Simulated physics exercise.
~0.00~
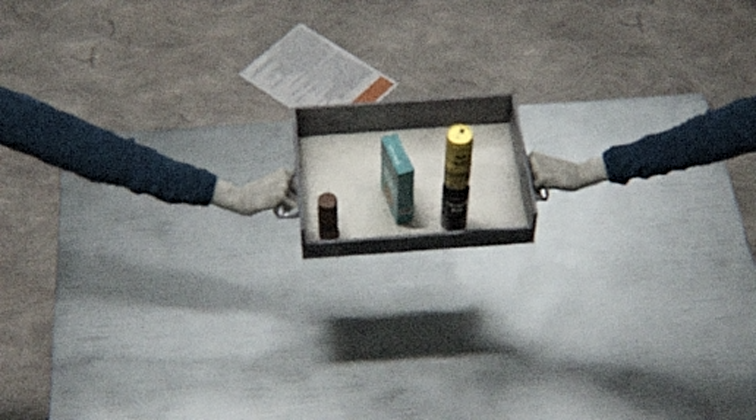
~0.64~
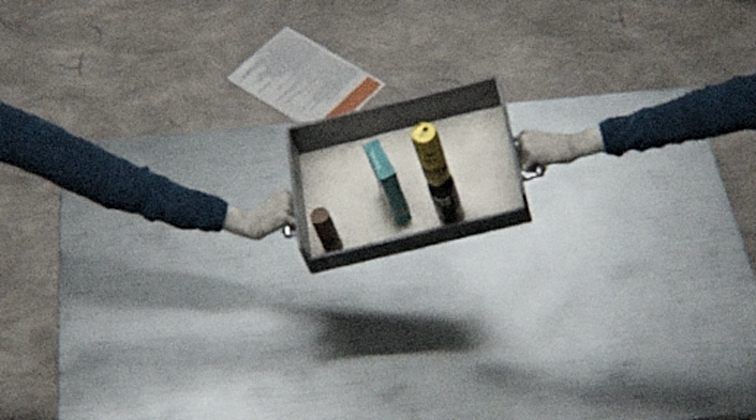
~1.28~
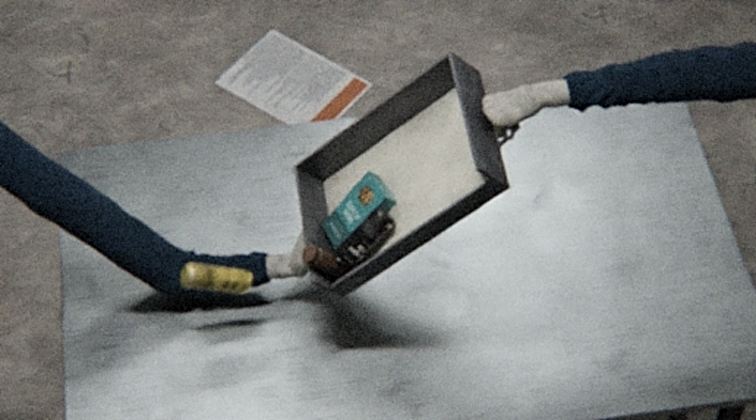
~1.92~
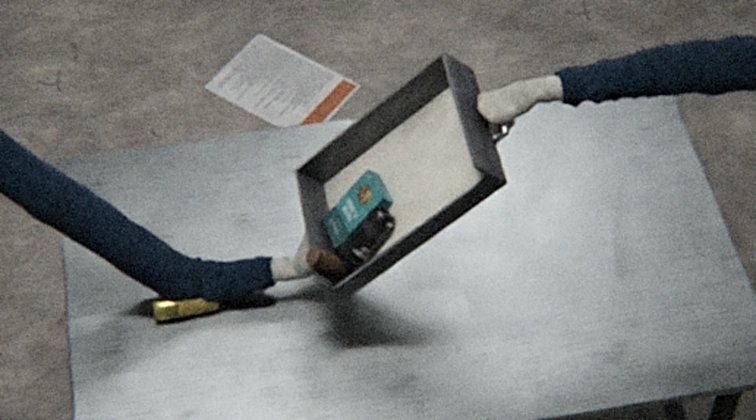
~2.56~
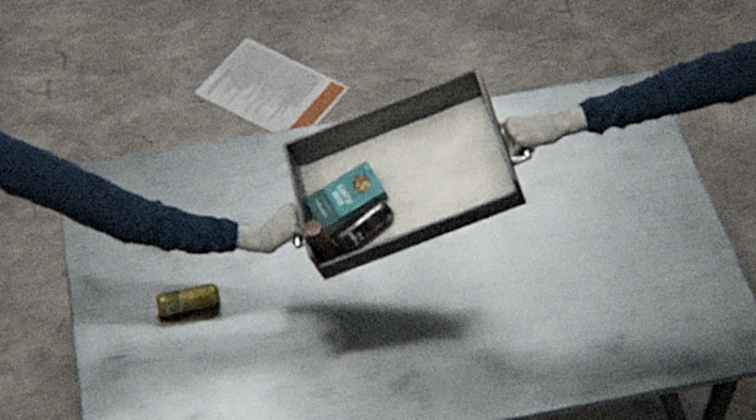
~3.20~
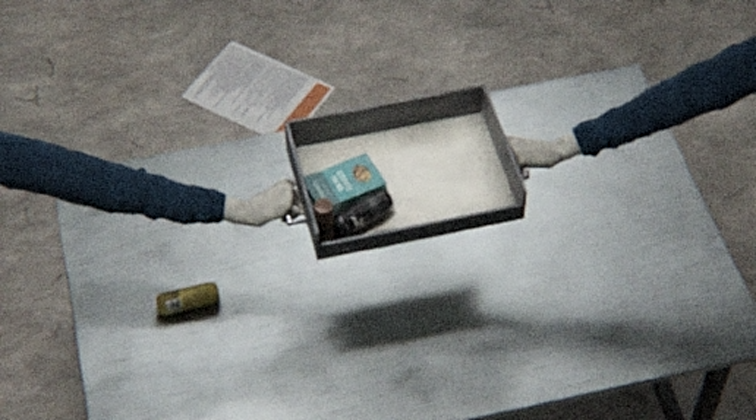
A grey tray held by two hands tips steeply down to the left, sending a yellow can over its edge onto the table while a turquoise packet and black can topple beside a small brown shaker. The tray then levels with those three items gathered at its left end.
